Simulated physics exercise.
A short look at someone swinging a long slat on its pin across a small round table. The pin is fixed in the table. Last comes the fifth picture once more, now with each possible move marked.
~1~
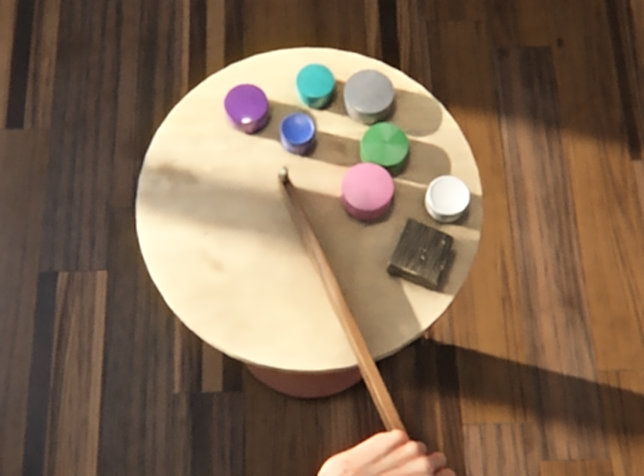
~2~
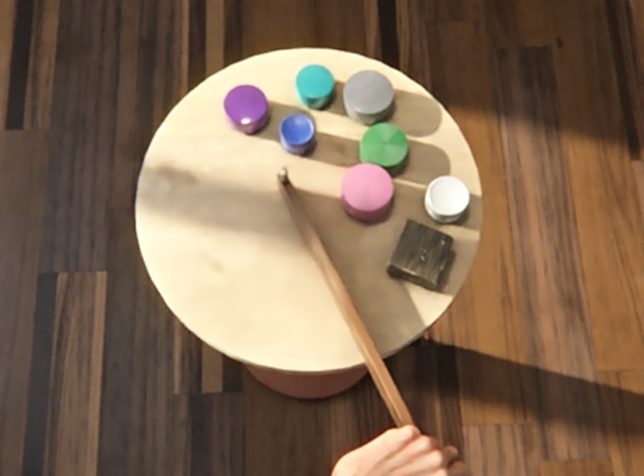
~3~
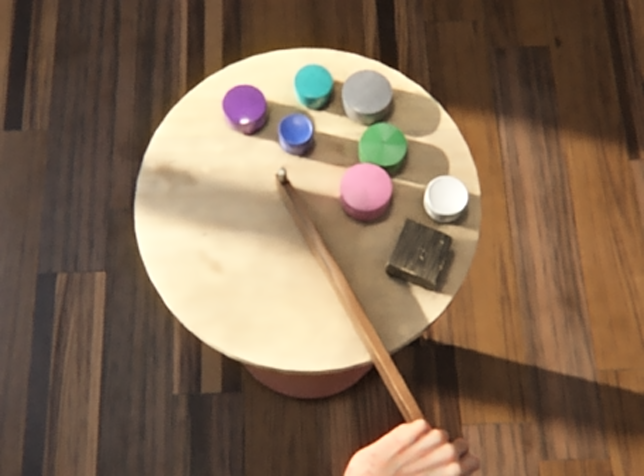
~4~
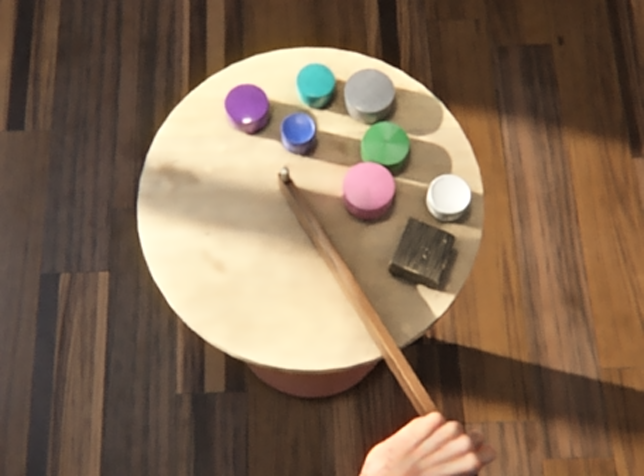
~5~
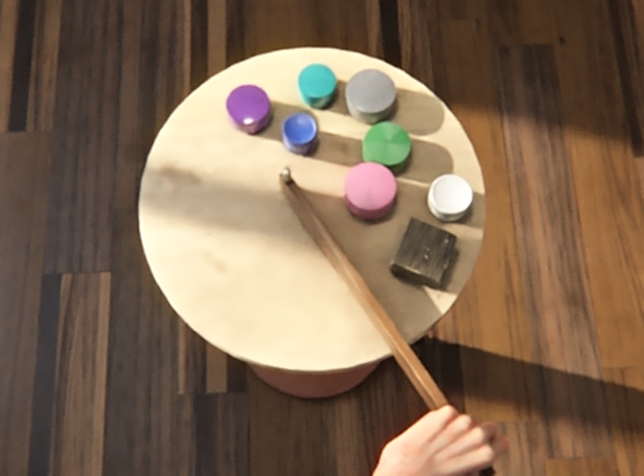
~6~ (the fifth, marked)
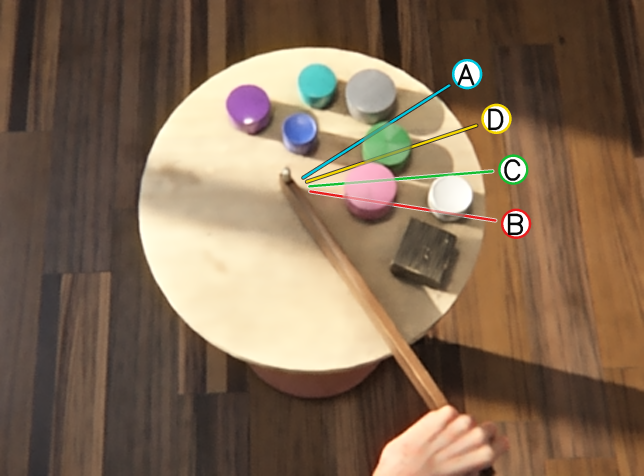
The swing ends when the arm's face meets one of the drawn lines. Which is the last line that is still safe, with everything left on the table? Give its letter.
Line B.
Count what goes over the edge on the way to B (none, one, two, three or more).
In all, none.
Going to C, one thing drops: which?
It is the white jar.
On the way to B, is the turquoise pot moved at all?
No.
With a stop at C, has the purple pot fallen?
By then, no.
On the copy, A at (378, 131); B at (403, 206); C at (401, 179); D at (393, 153).
On B. First, arm (381, 250); black block (427, 251); white jar (449, 198).
Then, arm (400, 219); white jar (458, 175); black block (442, 212).
Finally, arm (405, 197); white jar (465, 145); black block (442, 182); nothing has fallen.
By contrast, A drops the white jar and black block; C drops the white jar; D drops the white jar and black block.
